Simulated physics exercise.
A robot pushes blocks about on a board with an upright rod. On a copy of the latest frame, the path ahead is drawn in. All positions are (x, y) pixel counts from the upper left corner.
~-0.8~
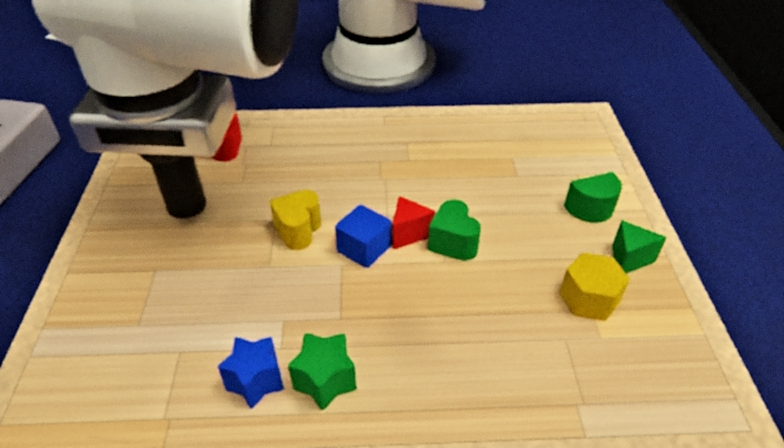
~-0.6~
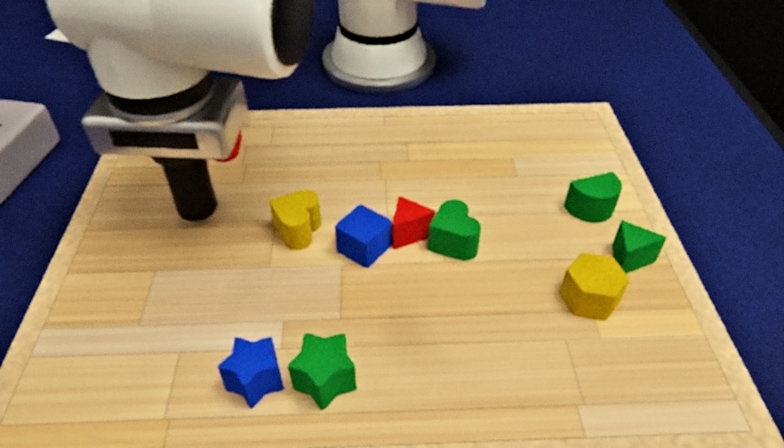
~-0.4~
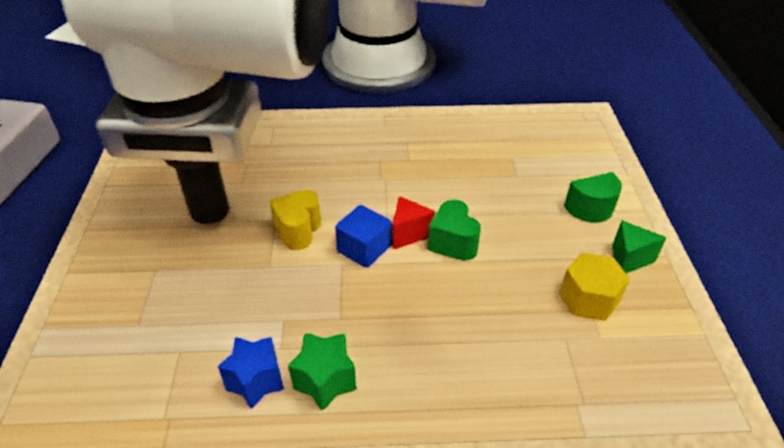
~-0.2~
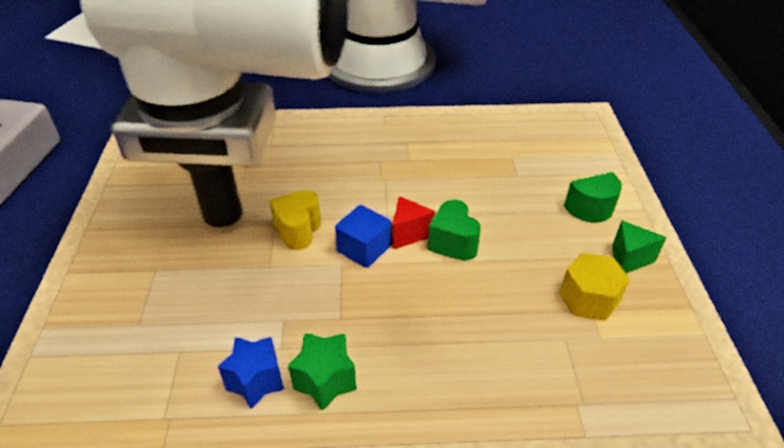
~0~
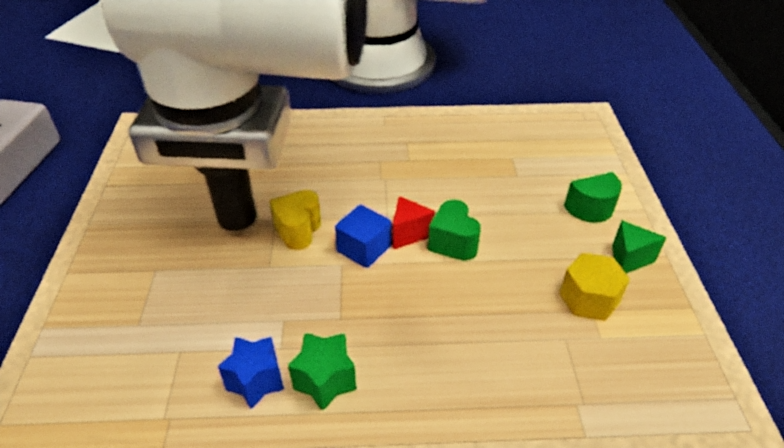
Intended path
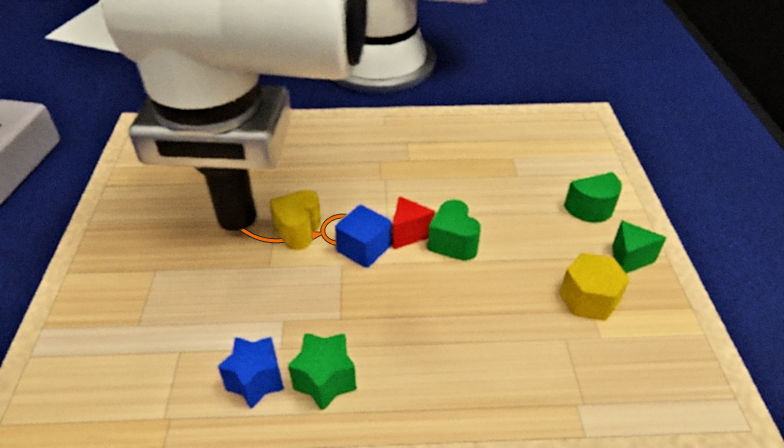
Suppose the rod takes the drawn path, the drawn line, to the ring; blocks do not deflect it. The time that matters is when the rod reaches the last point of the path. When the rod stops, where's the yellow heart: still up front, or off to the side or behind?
Still in front.
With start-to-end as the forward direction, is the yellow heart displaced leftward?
Answer: Yes.
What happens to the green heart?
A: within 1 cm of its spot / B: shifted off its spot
A.
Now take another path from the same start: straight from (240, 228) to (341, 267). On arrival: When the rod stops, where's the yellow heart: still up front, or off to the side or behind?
Shed along the way.
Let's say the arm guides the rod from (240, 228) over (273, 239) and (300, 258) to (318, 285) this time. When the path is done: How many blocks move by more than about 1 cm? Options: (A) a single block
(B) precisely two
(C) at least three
(A)
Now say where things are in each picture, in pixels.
In the first picture, rod's lower end (187, 205); yellow heart (295, 206); blue square block (363, 223); red triangular block (410, 210); green heart (456, 218).
In the second picture, rod (198, 208); blocks still.
In the third picture, rod (210, 211); blocks still.
In the fourth picture, rod (223, 214); blocks still.
In the fifth picture, rod (237, 217); yellow heart (295, 206); blue square block (363, 223); red triangular block (410, 210); green heart (456, 218).
Drawn move, from (240, 228) over (269, 240) and (306, 237) to (342, 230).
On the path given first. One third of the way, rod (268, 230); yellow heart (304, 205).
Two thirds of the way, rod (306, 226); yellow heart (340, 196).
At the end, rod (342, 219); yellow heart (367, 184), turned 15° anticlockwise; blue square block (370, 224), turned 15° clockwise; red triangular block still; green heart still.
